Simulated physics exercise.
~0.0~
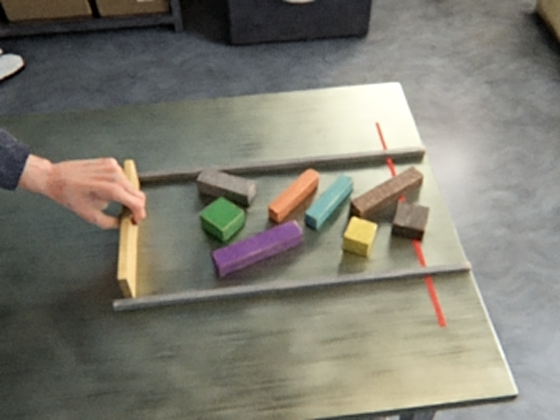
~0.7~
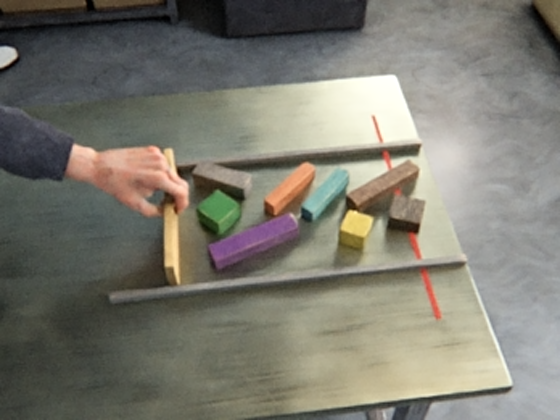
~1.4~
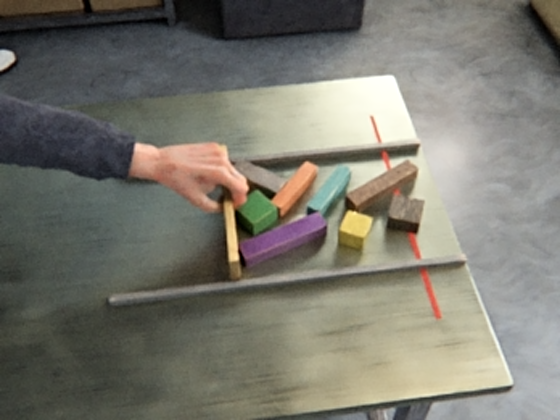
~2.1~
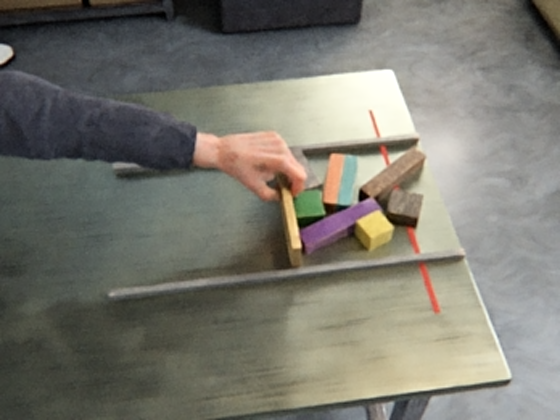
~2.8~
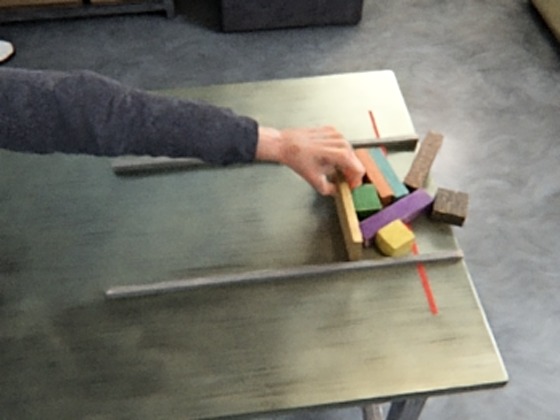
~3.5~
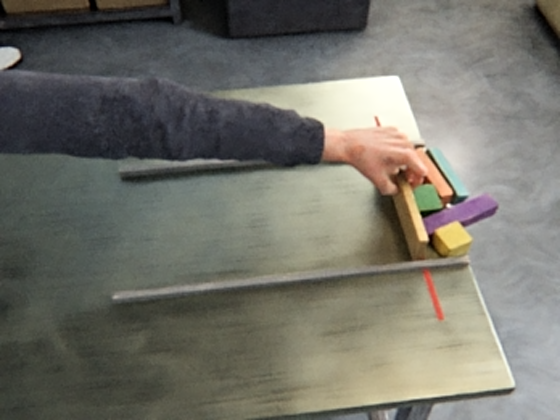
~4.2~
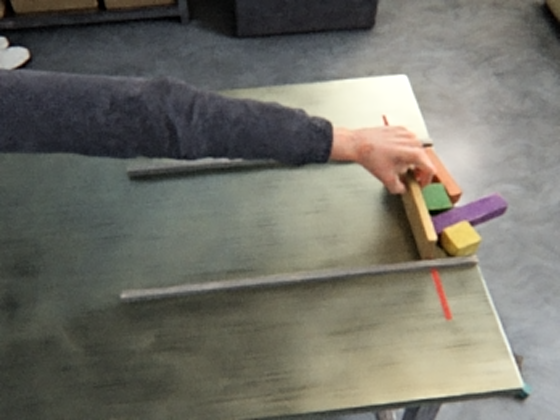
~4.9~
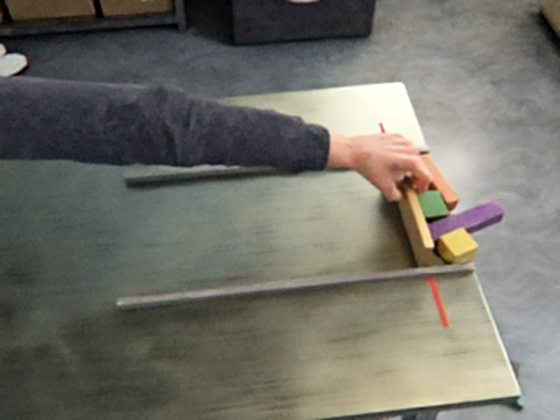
A hand slides an upright wooden board rightward between two rails, gathering colored blocks and pushing them past a red line toward the table's edge, where the brown, black and turquoise pieces drop off, while the orange, green, purple and yellow ones remain against the stopped board.
